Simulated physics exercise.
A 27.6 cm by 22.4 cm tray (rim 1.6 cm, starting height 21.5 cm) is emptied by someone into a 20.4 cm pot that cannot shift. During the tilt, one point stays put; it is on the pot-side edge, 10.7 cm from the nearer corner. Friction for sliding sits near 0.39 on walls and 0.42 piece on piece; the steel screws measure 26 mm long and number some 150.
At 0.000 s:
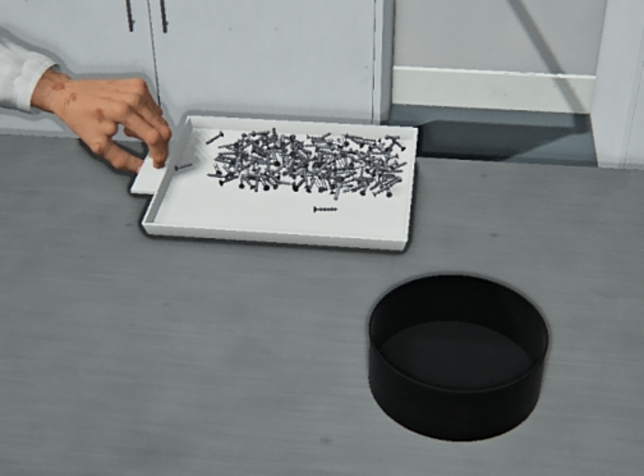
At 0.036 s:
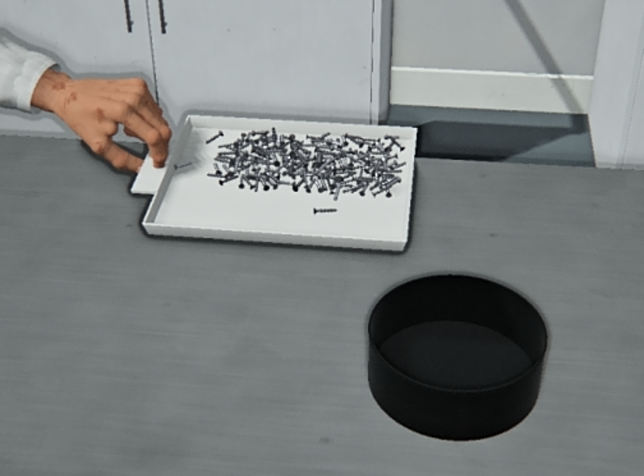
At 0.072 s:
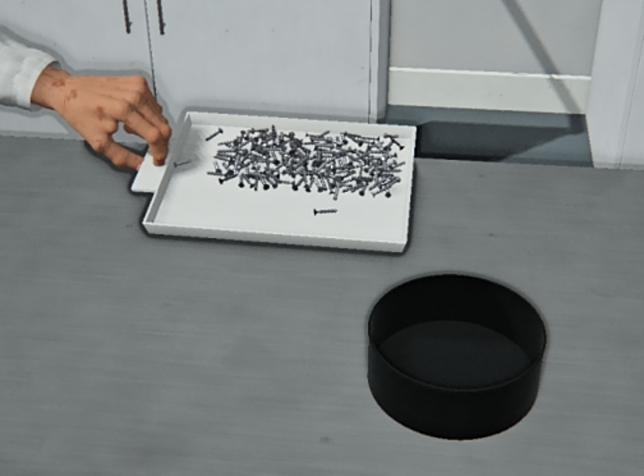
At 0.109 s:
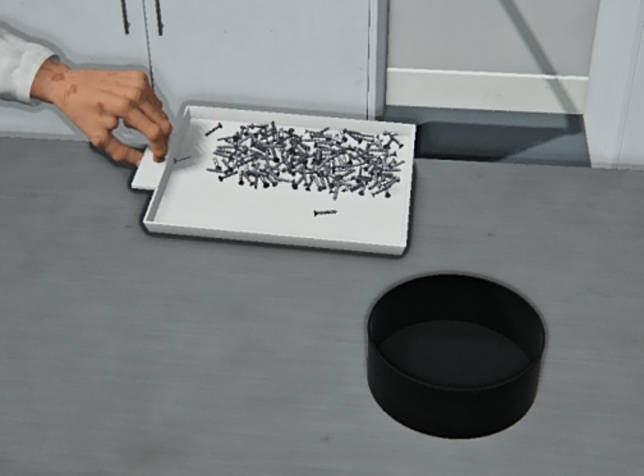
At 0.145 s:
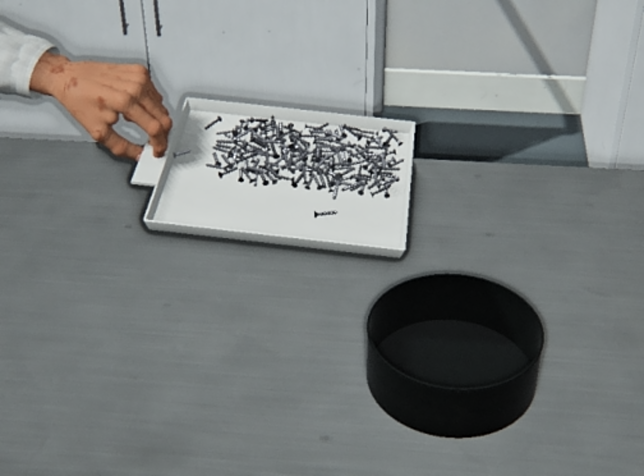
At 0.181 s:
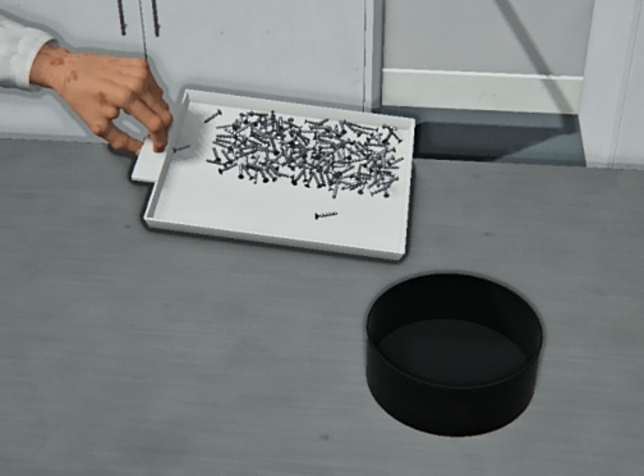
White tray of steel screws tilting slightly, its far side rising as a hand grips the left end, beside a black pot.
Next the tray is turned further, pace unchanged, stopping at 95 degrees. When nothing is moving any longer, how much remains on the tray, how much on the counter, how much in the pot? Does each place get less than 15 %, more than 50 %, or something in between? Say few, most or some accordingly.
Tray: Few. Counter: Some. Pot: Most.
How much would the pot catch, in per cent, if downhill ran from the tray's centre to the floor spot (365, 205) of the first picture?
That comes to around 95 per cent.
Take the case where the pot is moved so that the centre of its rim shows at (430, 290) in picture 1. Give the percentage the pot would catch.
Share in pot at that spot: Some 35 in a hundred.
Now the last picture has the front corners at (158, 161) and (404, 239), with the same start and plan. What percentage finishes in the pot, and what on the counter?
Pot 40; counter 60.
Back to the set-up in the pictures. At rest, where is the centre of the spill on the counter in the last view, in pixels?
The spill is centred close to (350, 402).
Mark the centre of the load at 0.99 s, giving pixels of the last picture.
(379, 373) or thereabouts.
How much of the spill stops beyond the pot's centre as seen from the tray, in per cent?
Roughly 0 per cent.
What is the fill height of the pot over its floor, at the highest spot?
My guess is around 2.0 centimetres.
Then, at 0.67 s, tilt 51 degrees; the tray holds 100 %, the pot 0 %.
After 0.99 s, tilt 77 degrees; the tray holds 25 %, the pot 40 %.
After 1.41 s, tilt 95 degrees; the tray holds 0 %, the pot 60 %.
At rest (2.0 s), tray 0 %, counter 40 %, pot 60 %.
